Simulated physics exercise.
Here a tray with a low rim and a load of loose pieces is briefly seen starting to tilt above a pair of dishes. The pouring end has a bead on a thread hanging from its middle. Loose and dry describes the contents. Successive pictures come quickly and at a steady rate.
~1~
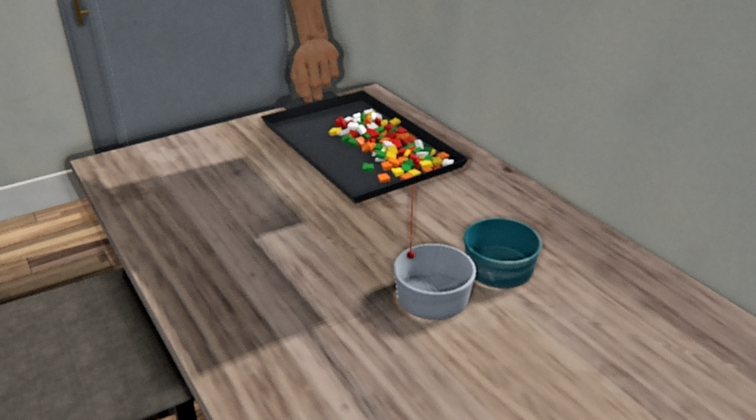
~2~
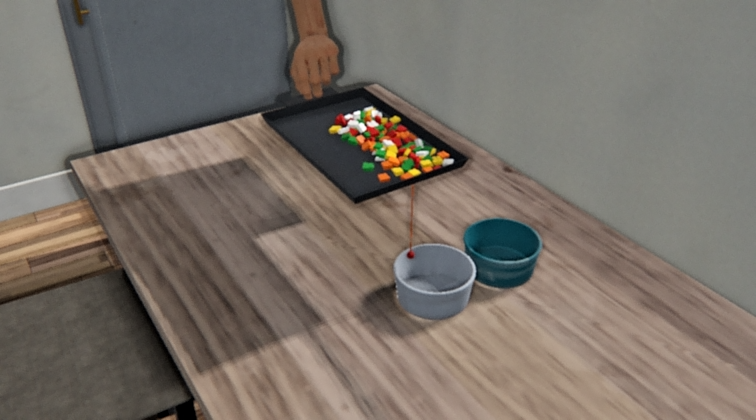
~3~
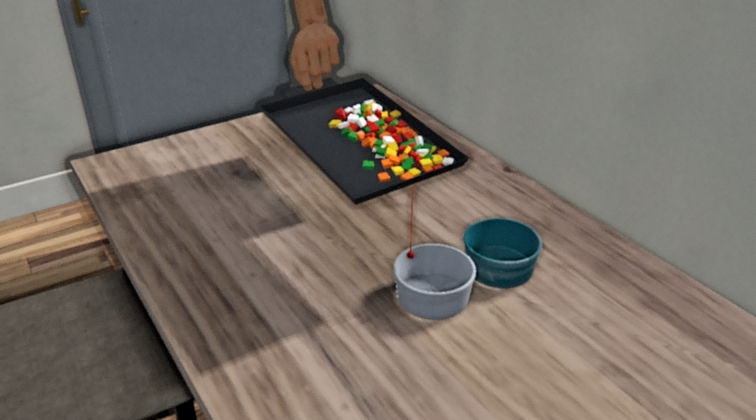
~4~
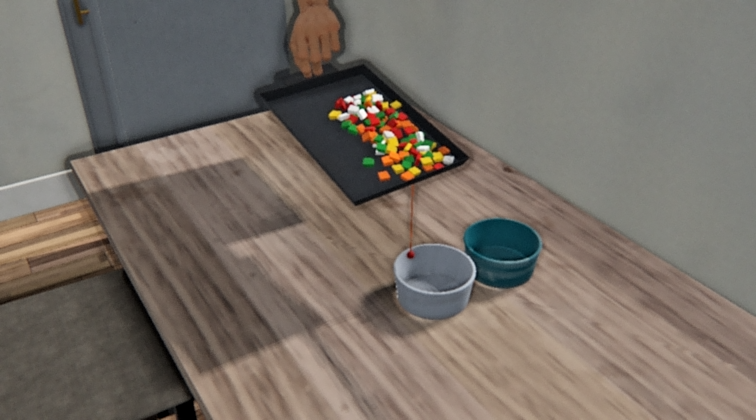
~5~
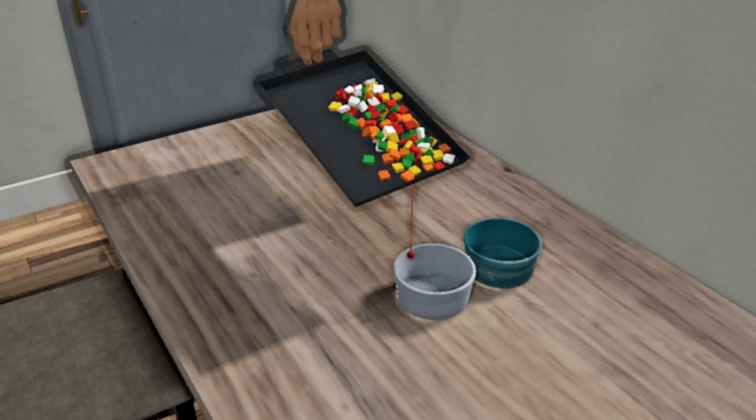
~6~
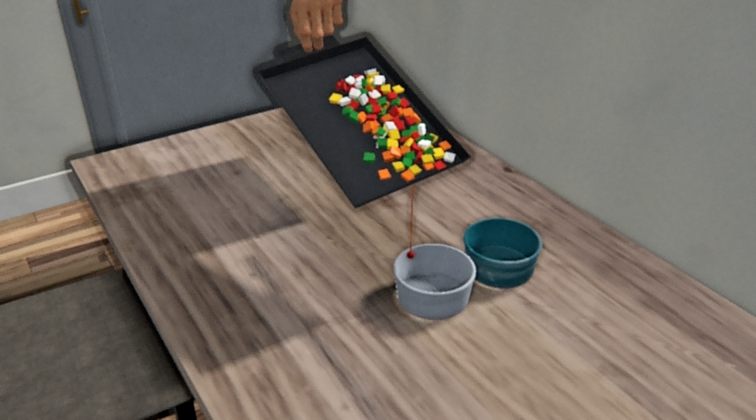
In the video, a hand at the far end of a black tray of colourful small pieces gradually raises that end, tilting the tray toward a grey dish and a teal dish on a wooden table, while the dishes stay still.
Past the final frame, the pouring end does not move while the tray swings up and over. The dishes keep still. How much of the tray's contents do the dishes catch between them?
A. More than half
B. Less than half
(B) Less than half.
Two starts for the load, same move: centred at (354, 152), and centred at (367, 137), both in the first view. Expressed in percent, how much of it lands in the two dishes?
Roughly 10 per cent, then 20 per cent.
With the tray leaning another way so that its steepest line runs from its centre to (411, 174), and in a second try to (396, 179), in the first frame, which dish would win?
Leftward dish for the first, Leftward dish for the second.
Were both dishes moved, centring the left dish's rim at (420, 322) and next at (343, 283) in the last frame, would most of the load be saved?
The first time it's lower than half, the second time lower than half.
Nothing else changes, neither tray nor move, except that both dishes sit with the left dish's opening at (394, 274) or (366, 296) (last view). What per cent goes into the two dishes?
Roughly 50 % and 80 %.
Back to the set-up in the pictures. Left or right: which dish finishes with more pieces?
Fuller side: Left of the pair.
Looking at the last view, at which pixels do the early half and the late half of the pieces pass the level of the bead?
First close to (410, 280), next close to (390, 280).
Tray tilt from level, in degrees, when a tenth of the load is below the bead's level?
Around 75°, give or take.
Just after the last frame, tray tipped steeply; almost all on the tray; about a tenth in the air.
A moment on, tray tipped past a quarter turn; about a tenth on the tray; roughly a quarter in the left dish; roughly half outside both; roughly a quarter in the air.
Further on, tray tipped past a quarter turn; roughly a quarter in the left dish; roughly two thirds outside both.
When it is over, tray tipped past a quarter turn; roughly a quarter in the left dish; not one in the right dish; roughly two thirds outside both.
